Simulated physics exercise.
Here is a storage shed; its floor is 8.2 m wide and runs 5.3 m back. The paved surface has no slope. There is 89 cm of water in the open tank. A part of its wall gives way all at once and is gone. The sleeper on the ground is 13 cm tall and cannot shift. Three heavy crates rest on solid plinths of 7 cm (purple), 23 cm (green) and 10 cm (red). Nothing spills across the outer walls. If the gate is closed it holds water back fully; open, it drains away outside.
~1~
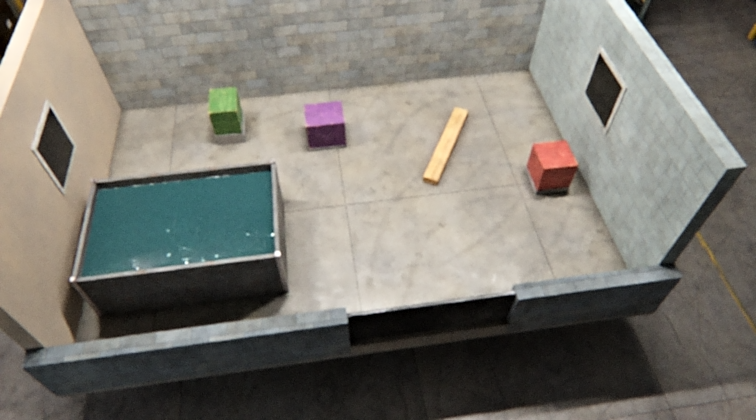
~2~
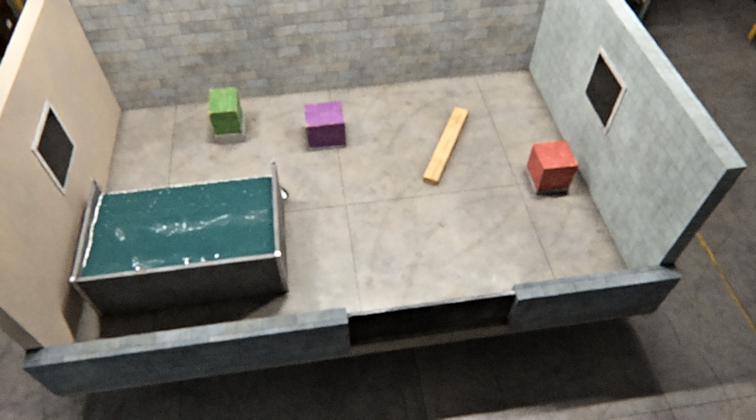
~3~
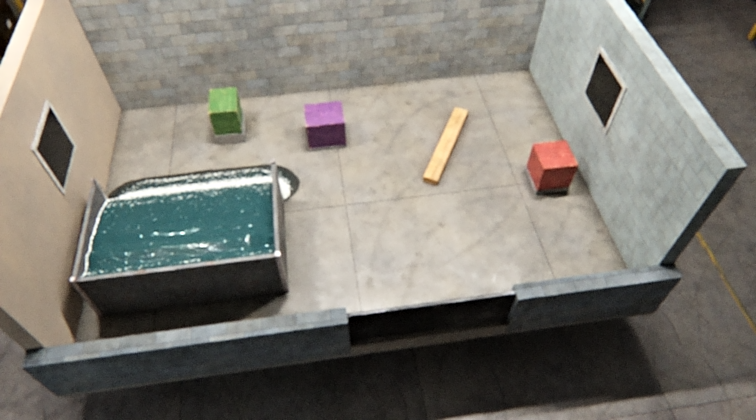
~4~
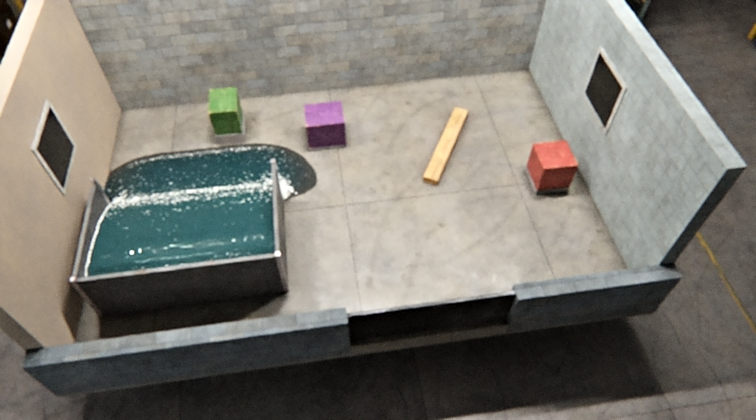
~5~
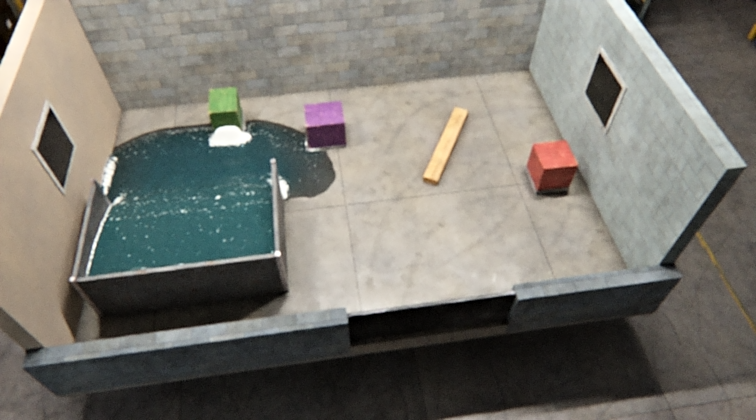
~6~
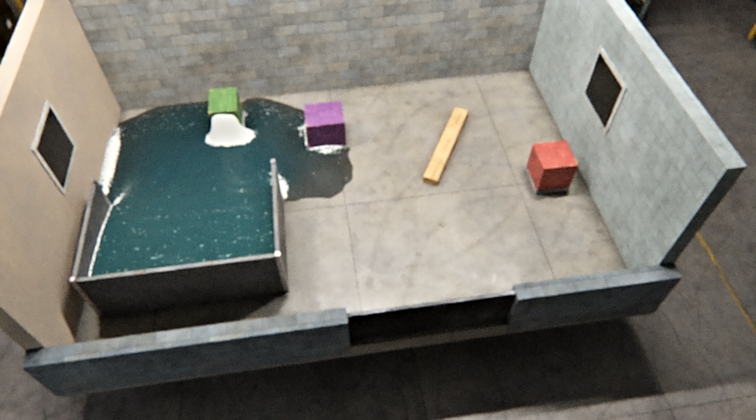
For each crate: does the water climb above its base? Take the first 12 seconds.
The purple crate is wetted; the green crate is soaked; the red crate is wetted.
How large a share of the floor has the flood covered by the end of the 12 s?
Some 100 per cent of it.
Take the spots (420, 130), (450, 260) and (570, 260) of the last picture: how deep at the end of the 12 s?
Roughly 10, 8 and 7 cm, in turn.
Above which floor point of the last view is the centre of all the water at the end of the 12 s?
At about (352, 187).
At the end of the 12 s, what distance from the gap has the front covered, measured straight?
Roughly 7.0 m.
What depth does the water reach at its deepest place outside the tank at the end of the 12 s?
Up to some 17 cm.
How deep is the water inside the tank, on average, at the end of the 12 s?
Some 10 cm.
A moment later water covers 30 % of the floor and is deepest (72 cm) near (130, 112); purple plinth reached, green plinth reached, red plinth not reached.
Soon after water covers 40 % of the floor and is deepest (51 cm) near (139, 118); purple plinth reached, green plinth reached, red plinth not reached.
Next water covers 60 % of the floor and is deepest (32 cm) near (533, 90); purple plinth reached, green plinth reached, red plinth not reached.
Later on water covers 95 % of the floor and is deepest (20 cm) near (600, 254); purple plinth reached, green plinth reached, red plinth reached.
At the end water covers 100 % of the floor and is deepest (17 cm) near (469, 115); highest at the purple plinth 42 cm, highest at the green plinth 67 cm, highest at the red plinth 23 cm.
